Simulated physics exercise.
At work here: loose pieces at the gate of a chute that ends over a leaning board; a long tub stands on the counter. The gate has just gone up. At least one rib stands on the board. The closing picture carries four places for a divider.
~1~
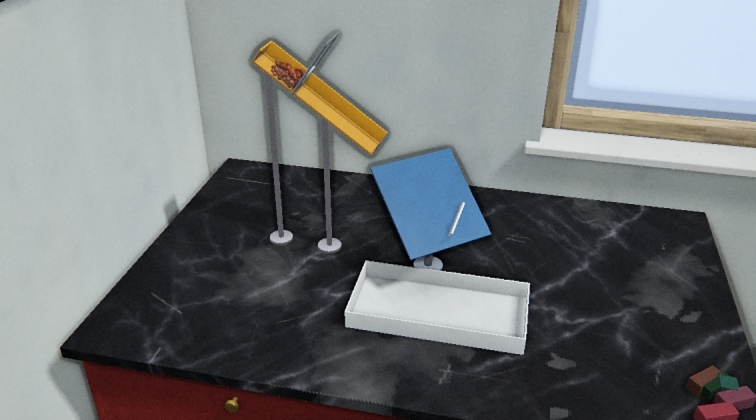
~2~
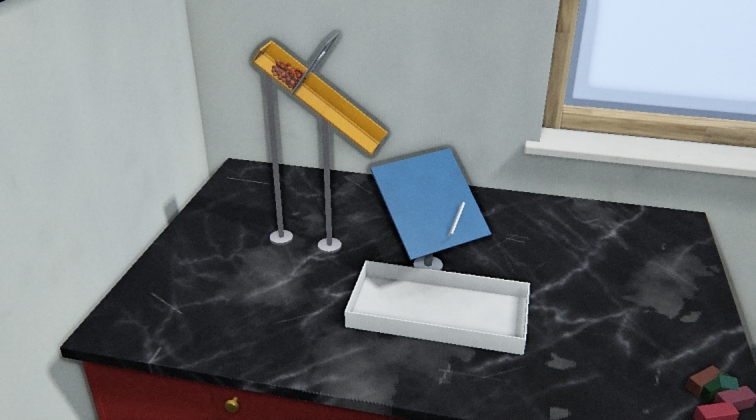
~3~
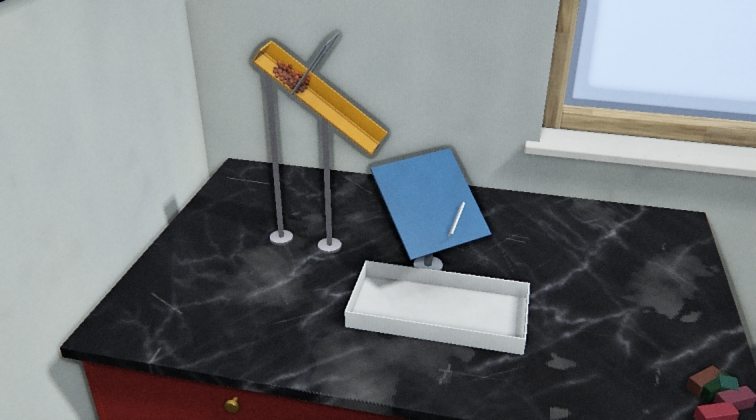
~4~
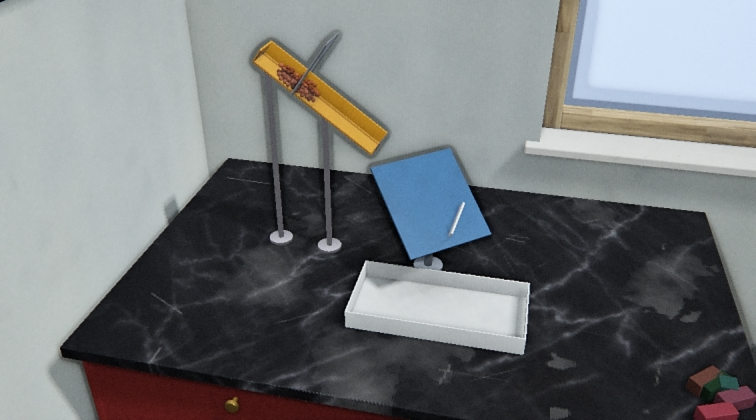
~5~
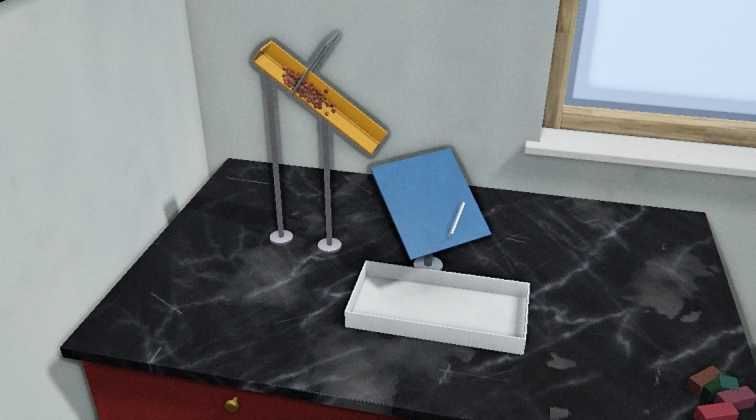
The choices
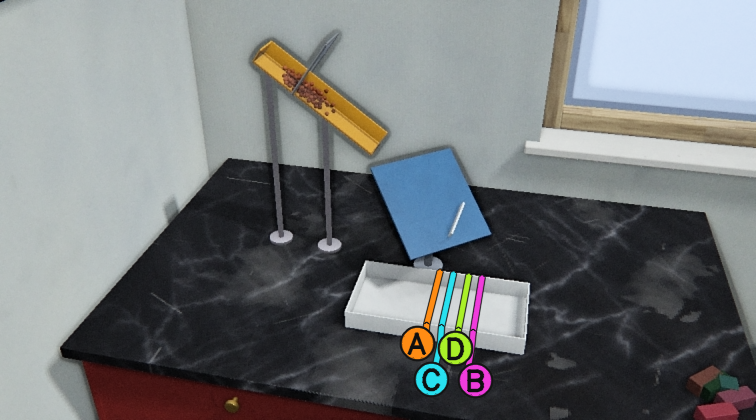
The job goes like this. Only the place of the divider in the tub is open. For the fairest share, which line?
The best line is C.
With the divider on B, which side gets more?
Left.
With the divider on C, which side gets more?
More lands on the left.
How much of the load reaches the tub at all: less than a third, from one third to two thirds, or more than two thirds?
It is more than two thirds.
On the marked copy, line A crosses the front rim at (426, 324); line B crosses the front rim at (473, 331); line C crosses the front rim at (441, 326); line D crosses the front rim at (458, 329).
Choosing A, of what is caught, a small part on the left of the divider, nearly all on the right.
Choosing B, of what is caught, all on the left of the divider, none on the right.
Choosing C, of what is caught, about two thirds on the left of the divider, about a third on the right.
Choosing D, of what is caught, nearly all on the left of the divider, a stray few on the right.
